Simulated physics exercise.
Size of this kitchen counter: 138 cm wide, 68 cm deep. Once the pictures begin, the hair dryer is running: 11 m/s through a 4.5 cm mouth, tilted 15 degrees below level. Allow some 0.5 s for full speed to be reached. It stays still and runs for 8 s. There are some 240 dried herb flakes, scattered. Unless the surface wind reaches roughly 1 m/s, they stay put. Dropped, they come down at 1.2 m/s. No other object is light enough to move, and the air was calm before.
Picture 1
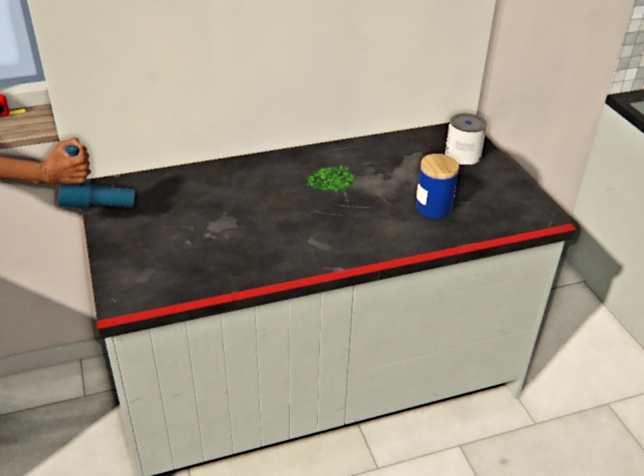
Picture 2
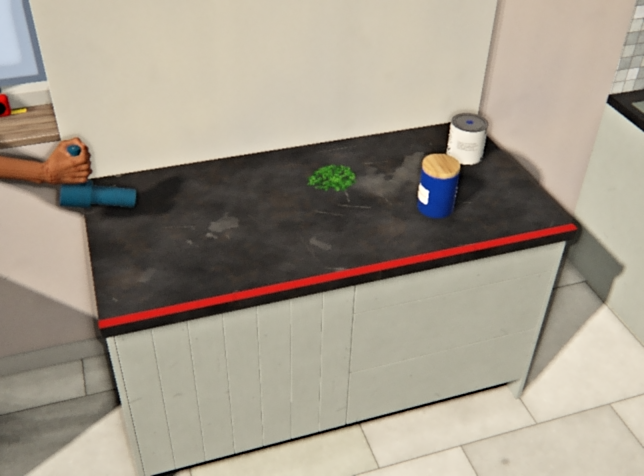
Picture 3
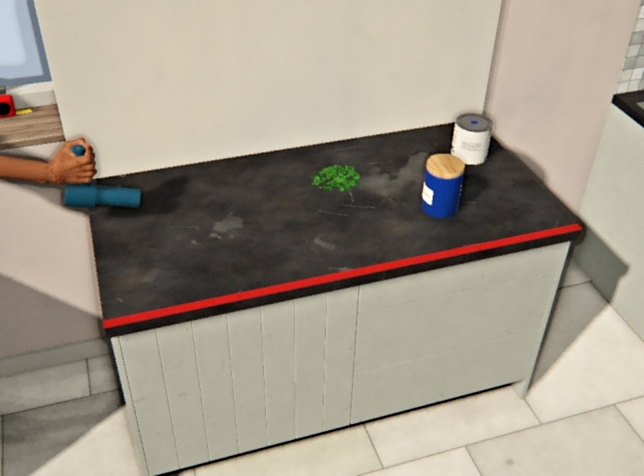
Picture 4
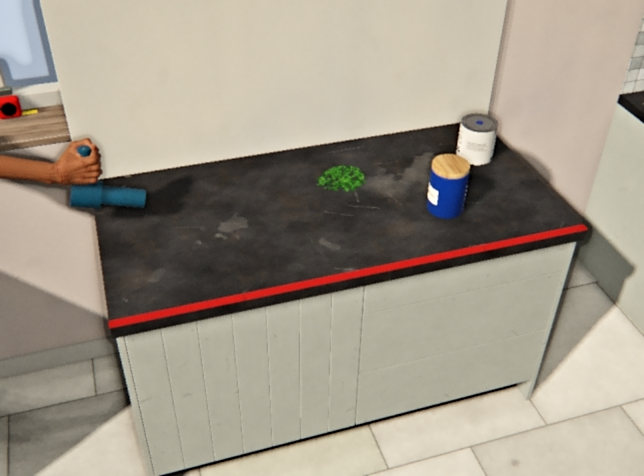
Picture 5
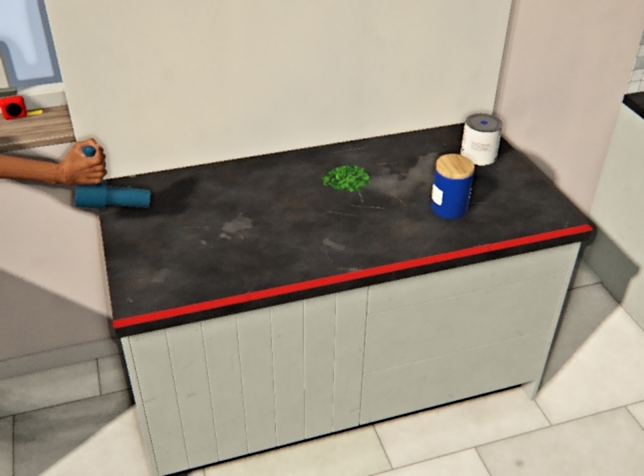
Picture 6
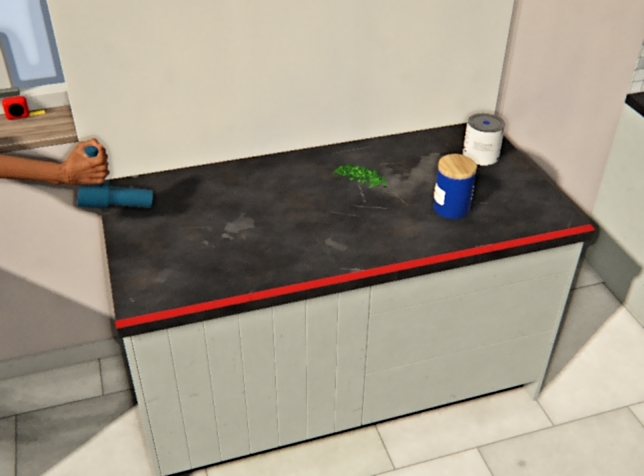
To begin with, a hand at the left holds a blue hair dryer over a dark, red-edged counter, where a green patch of herb flakes lies near a blue jar and a white tin. The view shifts slightly while the flakes stay put, then most of them shift a little to the right.
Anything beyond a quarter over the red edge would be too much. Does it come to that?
I reckon that edge claims no more than a quarter of the pile.
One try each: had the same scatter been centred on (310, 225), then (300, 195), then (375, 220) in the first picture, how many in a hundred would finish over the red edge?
Roughly 80 %, then 0 %, then 80 %.
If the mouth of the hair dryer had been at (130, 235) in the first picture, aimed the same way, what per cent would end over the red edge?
My estimate is close to 0 percent.
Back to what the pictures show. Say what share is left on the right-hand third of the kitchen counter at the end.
Roughly 2 in a hundred.
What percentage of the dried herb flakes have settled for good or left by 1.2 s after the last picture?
I reckon around 70 per cent.
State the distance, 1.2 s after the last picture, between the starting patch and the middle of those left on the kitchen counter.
Roughly 45 centimetres.
Then, 1.2 s after the last picture the count stands so, 0 % are over the red edge; the middle of those still in play is near (466, 151).
Then, 2.1 s after the last picture the count stands so, 0 % are over the red edge.
Then, 4.0 s after the last picture the count stands so, 0 % are over the red edge.
Then, 7.6 s after the last picture, at the end, 0 % are over the red edge.
